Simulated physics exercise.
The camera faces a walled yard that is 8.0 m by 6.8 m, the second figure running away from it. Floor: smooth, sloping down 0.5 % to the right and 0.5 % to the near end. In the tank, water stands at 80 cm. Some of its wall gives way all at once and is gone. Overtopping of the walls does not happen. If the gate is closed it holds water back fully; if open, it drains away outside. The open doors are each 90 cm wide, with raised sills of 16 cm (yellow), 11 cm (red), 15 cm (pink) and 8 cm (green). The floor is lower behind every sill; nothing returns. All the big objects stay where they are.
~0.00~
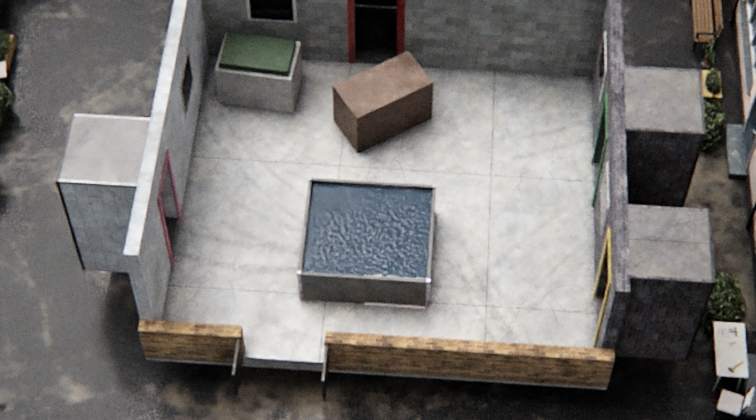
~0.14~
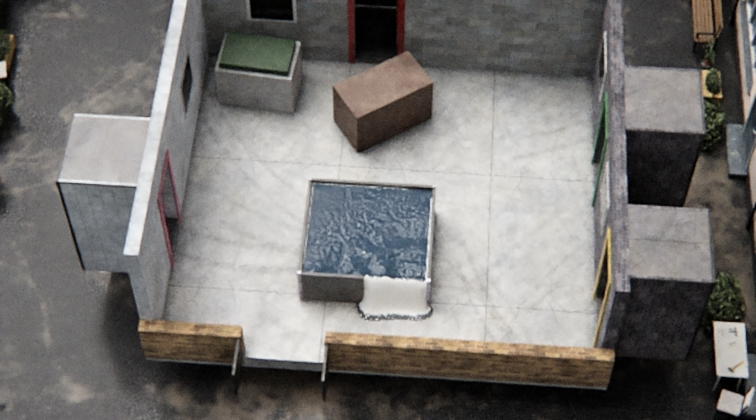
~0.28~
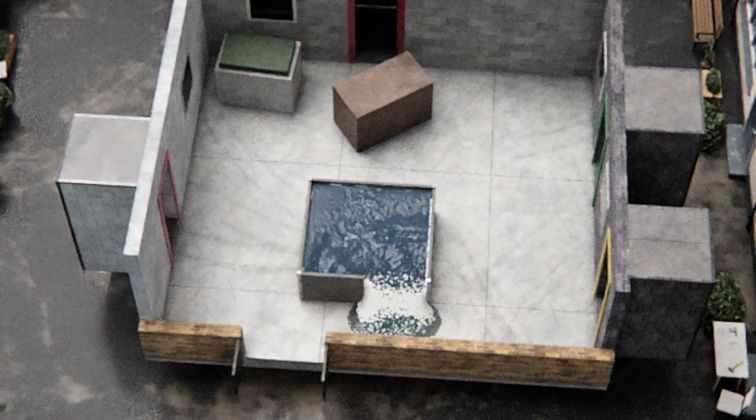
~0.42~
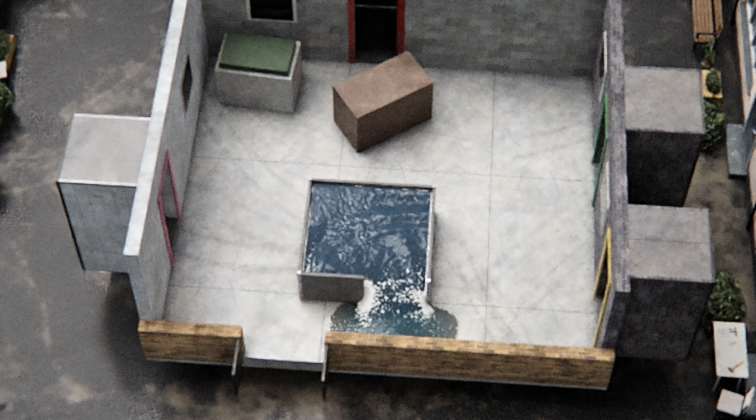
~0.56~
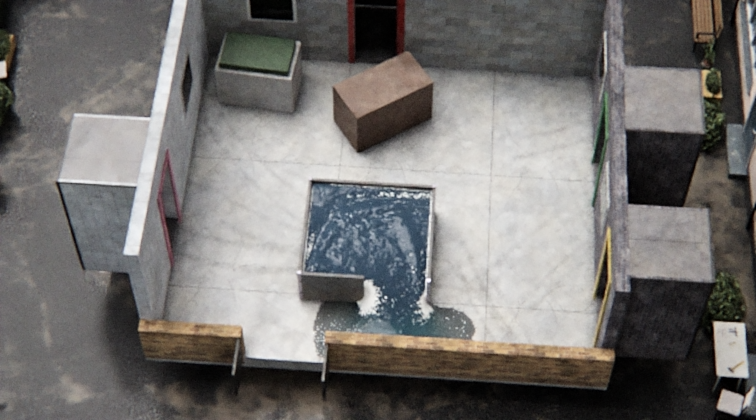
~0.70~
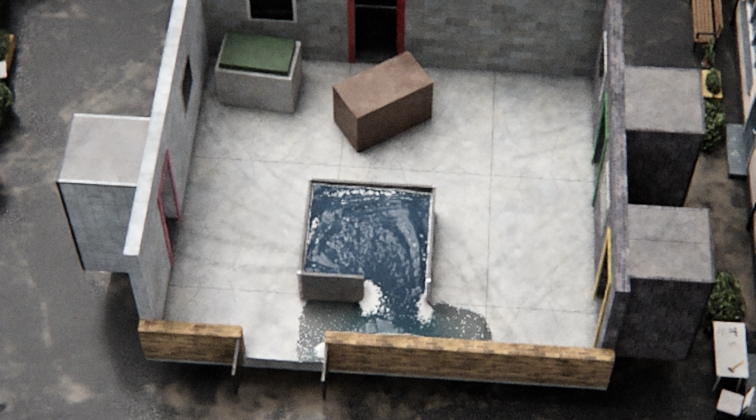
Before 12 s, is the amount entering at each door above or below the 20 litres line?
In the end yellow door: Outstrips the figure; red door: Lags behind the figure; pink door: Lags behind the figure; green door: Lags behind the figure.
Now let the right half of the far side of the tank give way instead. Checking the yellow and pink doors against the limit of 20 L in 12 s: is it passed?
Here's how it goes: Yellow falls short, pink falls short.
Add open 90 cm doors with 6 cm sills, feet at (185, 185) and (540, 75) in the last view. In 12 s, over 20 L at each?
In the order given, lower then higher.
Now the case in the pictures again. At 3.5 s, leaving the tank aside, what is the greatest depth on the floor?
Some 35 cm deep.
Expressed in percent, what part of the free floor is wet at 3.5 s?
Close to 45 in a hundred.
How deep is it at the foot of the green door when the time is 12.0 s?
Reading: Close to 3.5 cm.
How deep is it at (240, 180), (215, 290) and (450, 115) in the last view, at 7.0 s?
3, 5, 6 cm.
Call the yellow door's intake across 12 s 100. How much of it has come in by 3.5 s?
By then it's near 70% of the total.
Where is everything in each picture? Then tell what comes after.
In the first picture, still water, 80 cm deep, in the tank at (368, 231).
In the second picture, the front is at (430, 309), 0.7 m from the gap at (395, 295); 0.3 m2 of floor is under water; 80 cm left at the back of the tank.
In the third picture, water pours out at (395, 296) and has run 0.9 m, to a hidden place; typically 13 cm deep outside, 80 cm at the tank's back.
In the fourth picture, the front is at a hidden place, 1.4 m from the gap at (395, 296); 2.1 m2 of floor is under water; 80 cm left at the back of the tank.
In the fifth picture, water pours out at (395, 296) and has run 1.7 m, to a hidden place; typically 11 cm deep outside, 74 cm at the tank's back.
In the sixth picture, the front is at a hidden place, 2.1 m from the gap at (395, 296); 3.1 m2 of floor is under water; 67 cm left at the back of the tank.
After 1.4 s water covers 15 % of the floor and is deepest (63 cm) near (405, 347); yellow door not reached, red door not reached, pink door not reached, green door not reached.
After 2.2 s water covers 30 % of the floor and is deepest (49 cm) near (394, 355); yellow door 32 cm at the sill, 33 L in, red door not reached, pink door not reached, green door not reached.
After 3.5 s water covers 45 % of the floor and is deepest (35 cm) near (394, 355); yellow door 27 cm at the sill, 134 L in, red door not reached, pink door 13 cm at the sill, 1 L in, green door 7 cm at the sill, 0 L in.
After 7.0 s water covers 90 % of the floor and is deepest (18 cm) near (394, 355); yellow door 15 cm at the sill, 194 L in, red door 4 cm at the sill, 0 L in, pink door 10 cm at the sill, 2 L in, green door 5 cm at the sill, 0 L in.
After 12.0 s water covers 100 % of the floor and is deepest (12 cm) near (341, 205); yellow door 8 cm at the sill, 194 L in, red door 6 cm at the sill, 0 L in, pink door 4 cm at the sill, 2 L in, green door 4 cm at the sill, 0 L in.
